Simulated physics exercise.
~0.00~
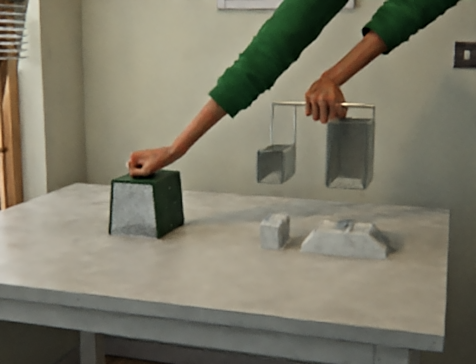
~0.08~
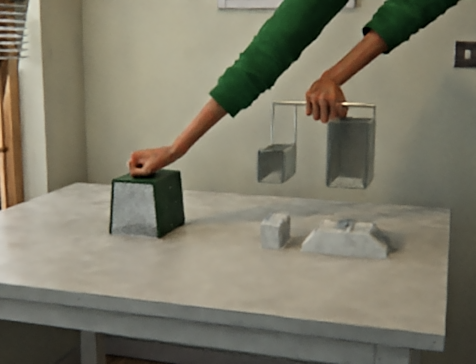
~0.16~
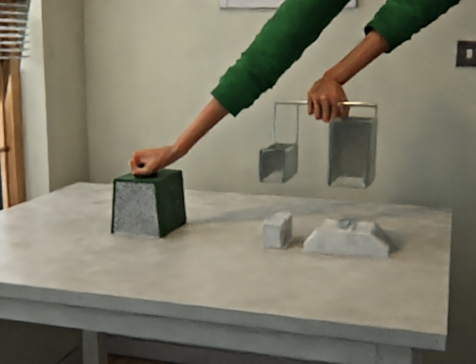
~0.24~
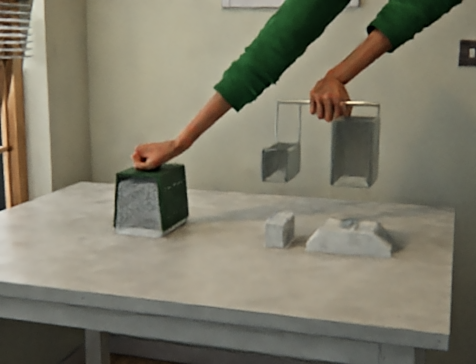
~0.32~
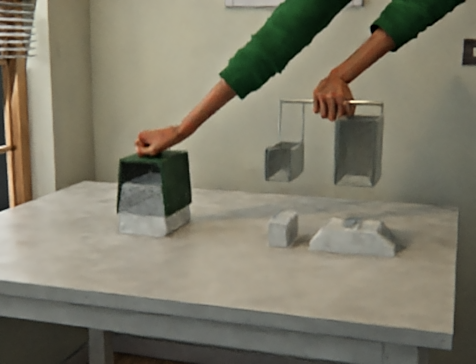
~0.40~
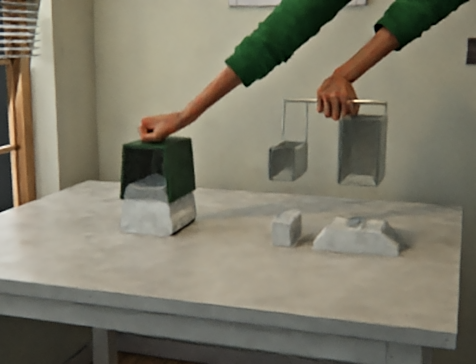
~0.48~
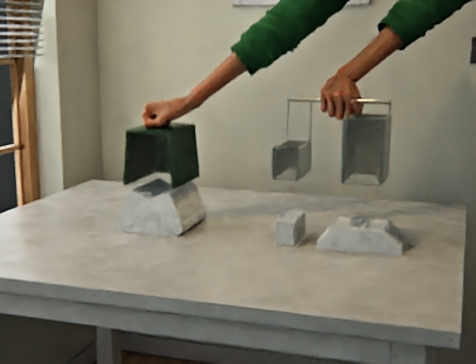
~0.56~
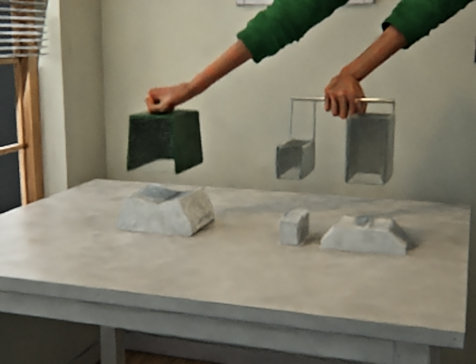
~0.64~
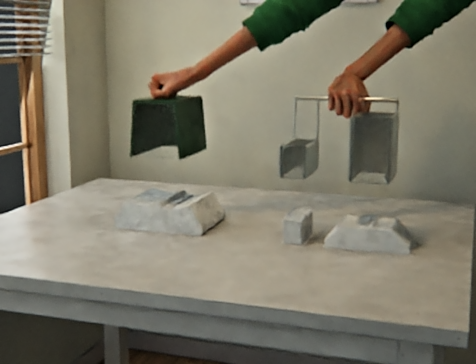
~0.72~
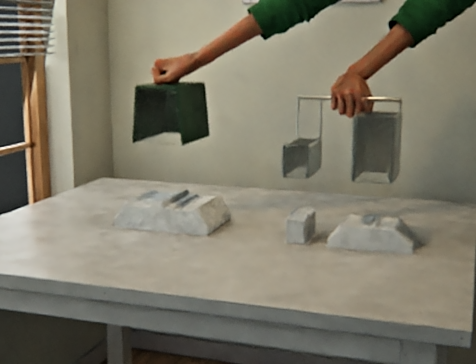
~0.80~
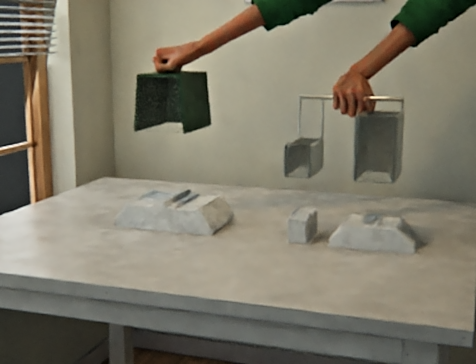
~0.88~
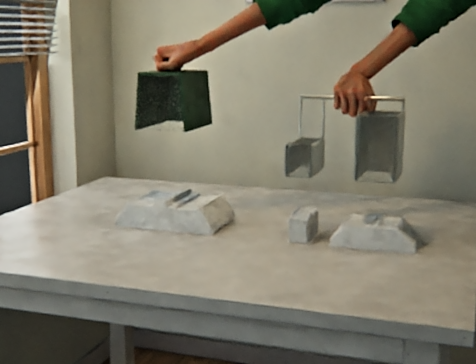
The clip shows a hand lifting a dark green tin off packed white material on a pale table, while another hand holds two small containers above two test blocks. The material slumps into a low, wide mound as the tin rises, and the tin ends held clear above it.
